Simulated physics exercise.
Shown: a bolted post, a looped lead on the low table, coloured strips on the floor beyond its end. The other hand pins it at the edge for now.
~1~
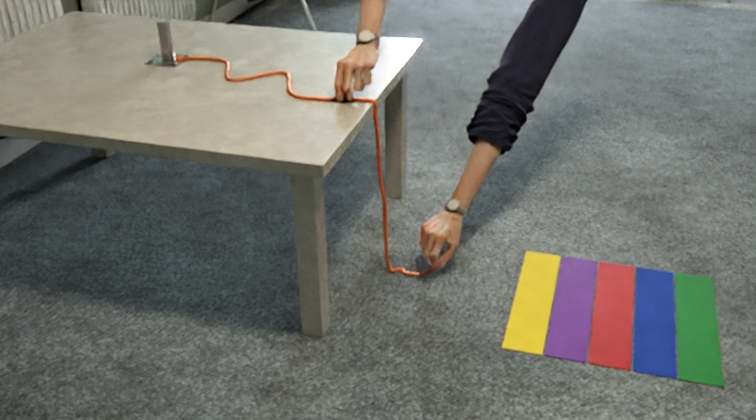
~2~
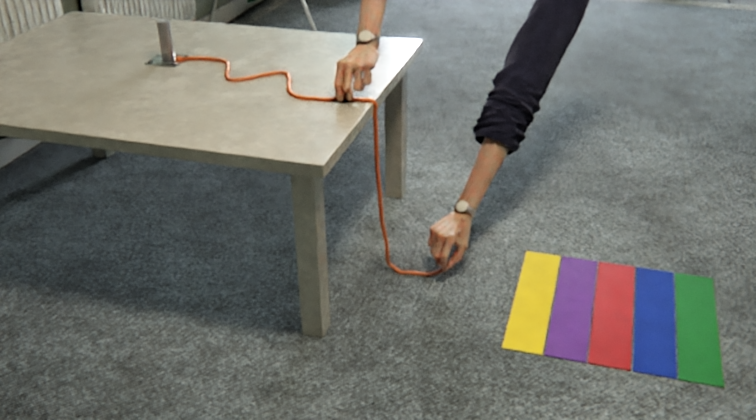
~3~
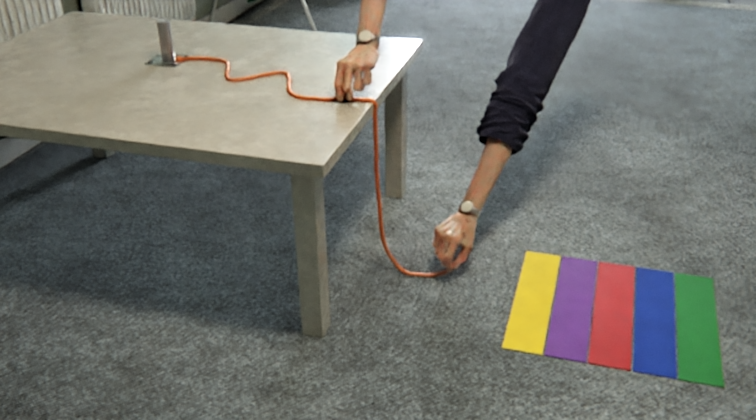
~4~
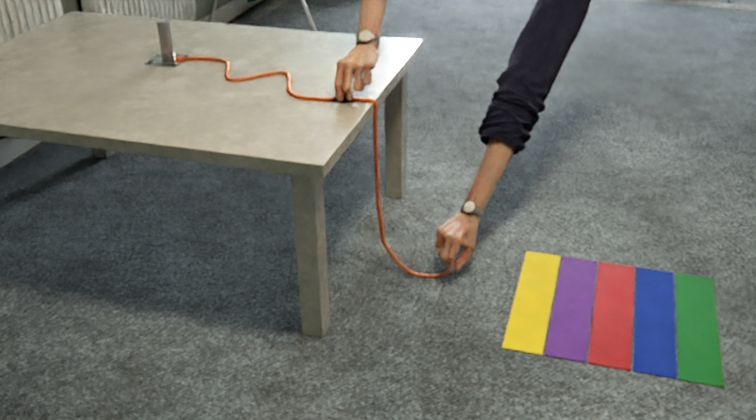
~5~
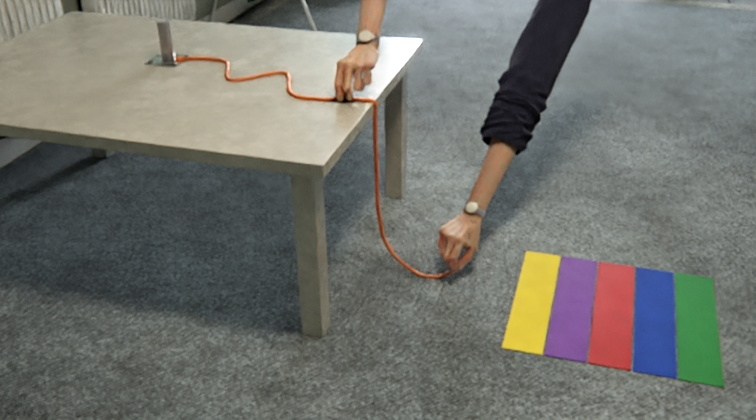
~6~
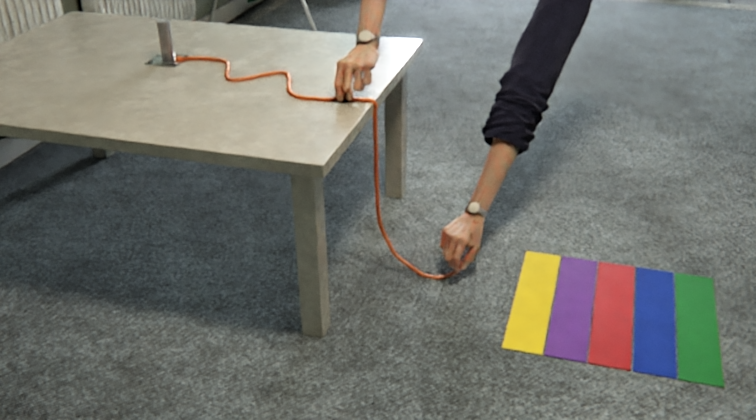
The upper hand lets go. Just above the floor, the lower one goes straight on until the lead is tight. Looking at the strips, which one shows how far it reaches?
The blue strip shows it.
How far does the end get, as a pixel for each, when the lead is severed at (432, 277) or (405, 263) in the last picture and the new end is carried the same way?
About (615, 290), then (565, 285).
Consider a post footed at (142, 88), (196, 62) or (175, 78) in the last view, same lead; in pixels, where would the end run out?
The first try gives about (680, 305), the second about (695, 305) and the third about (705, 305).
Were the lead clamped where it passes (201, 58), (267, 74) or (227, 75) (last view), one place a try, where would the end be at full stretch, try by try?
In order of the tries: About (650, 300), then (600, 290), then (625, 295).
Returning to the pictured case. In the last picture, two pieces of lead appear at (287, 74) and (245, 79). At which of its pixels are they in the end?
First one: (322, 85); second one: (281, 78).
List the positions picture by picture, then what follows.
In the first frame, end (438, 265); yellow (526, 331); purple (568, 339); red (611, 346); blue (655, 354); green (700, 361).
In the second frame, end (447, 267); lead through (212, 59) (245, 79) (289, 89) (364, 100) (378, 176) (387, 253).
In the third frame, end (452, 267).
In the fourth frame, end (455, 268); lead through (212, 59) (245, 79) (289, 89) (364, 100) (377, 175) (390, 251).
In the fifth frame, end (457, 268).
In the sixth frame, end (460, 268); lead through (212, 59) (245, 79) (289, 89) (364, 100) (376, 175) (393, 251).
Soon after, end near (581, 287); over purple.
Then, end near (629, 295); over red.
At full stretch, end near (657, 299); over blue. It gets as far as the blue strip.
